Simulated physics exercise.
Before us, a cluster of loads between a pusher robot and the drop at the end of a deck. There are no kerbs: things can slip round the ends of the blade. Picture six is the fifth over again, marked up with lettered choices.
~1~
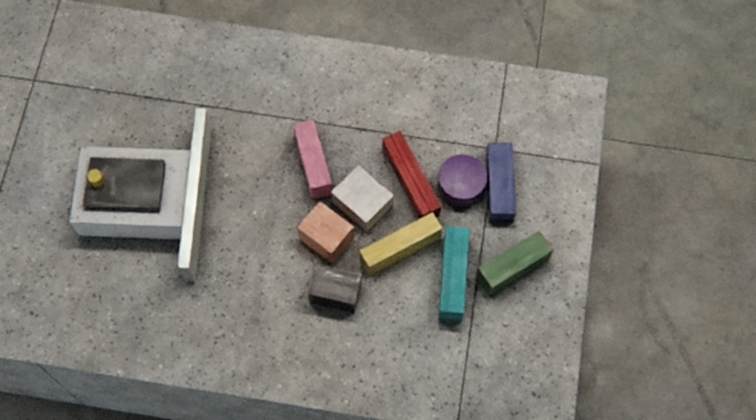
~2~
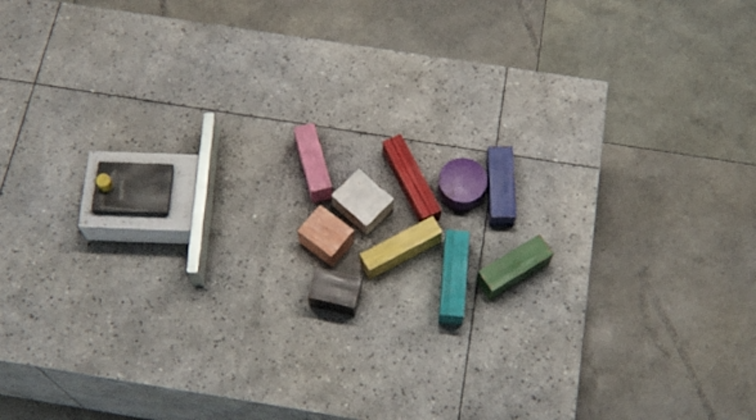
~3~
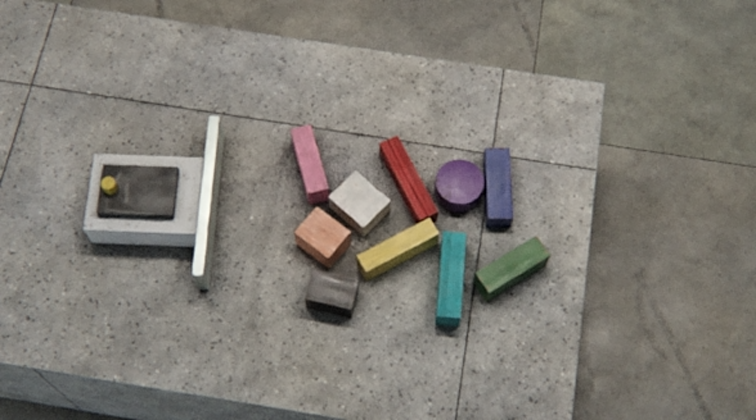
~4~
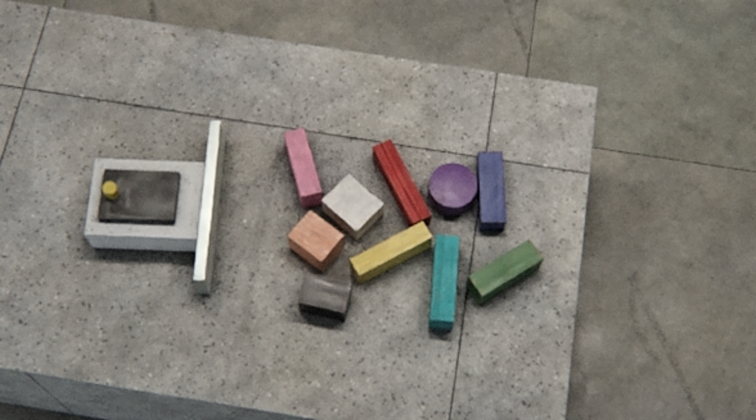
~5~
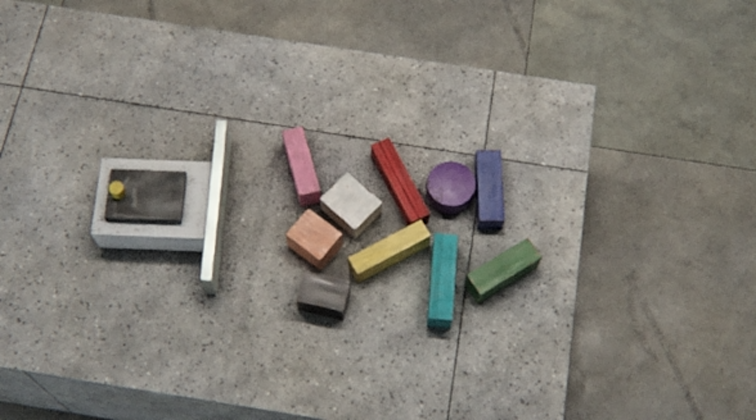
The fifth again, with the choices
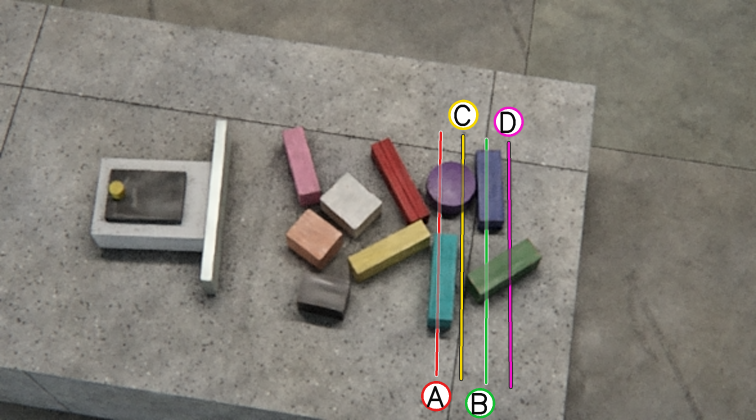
A pale pusher robot with a tall white blade and a yellow knob sits at the left of a speckled grey stone deck, seen from high above. To its right lies a loose cluster of pink, red, blue, yellow, teal and green bars, a purple canister, and white, orange and black blocks. The robot creeps right towards them, still clear of the cluster, while the view drifts slightly.
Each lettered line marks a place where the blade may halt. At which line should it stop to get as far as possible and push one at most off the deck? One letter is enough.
No second one falls up to B.
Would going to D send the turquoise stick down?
By then, yes.
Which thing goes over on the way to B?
The green bar goes over.
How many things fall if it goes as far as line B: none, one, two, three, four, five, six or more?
In all, one.
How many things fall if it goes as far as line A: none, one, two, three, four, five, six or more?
The count is none.
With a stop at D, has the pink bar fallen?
No.
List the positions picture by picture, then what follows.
The first picture shows blue bar (501, 182); purple canister (462, 181); white crate (363, 199).
The second picture shows robot (139, 188); green bar (514, 268).
The third picture shows robot (144, 191); pink bar (310, 165).
The fourth picture shows robot (145, 196); black crate (326, 297).
The fifth picture shows robot (152, 196); orange crate (315, 240); blue bar (489, 189); purple canister (450, 188).
On the marked copy, A at (439, 248); B at (486, 256); C at (462, 252); D at (510, 259).
Taking B. A third of the way, robot (248, 210); black crate (336, 296); pink bar (332, 169).
Two thirds of the way, robot (347, 226); green bar (524, 281); blue bar (530, 188).
When it is over, robot (423, 237); green bar over the edge; blue bar (584, 180); one fallen.
As for the rest, A is within the limit but short; C is within the limit but short; D drops four.
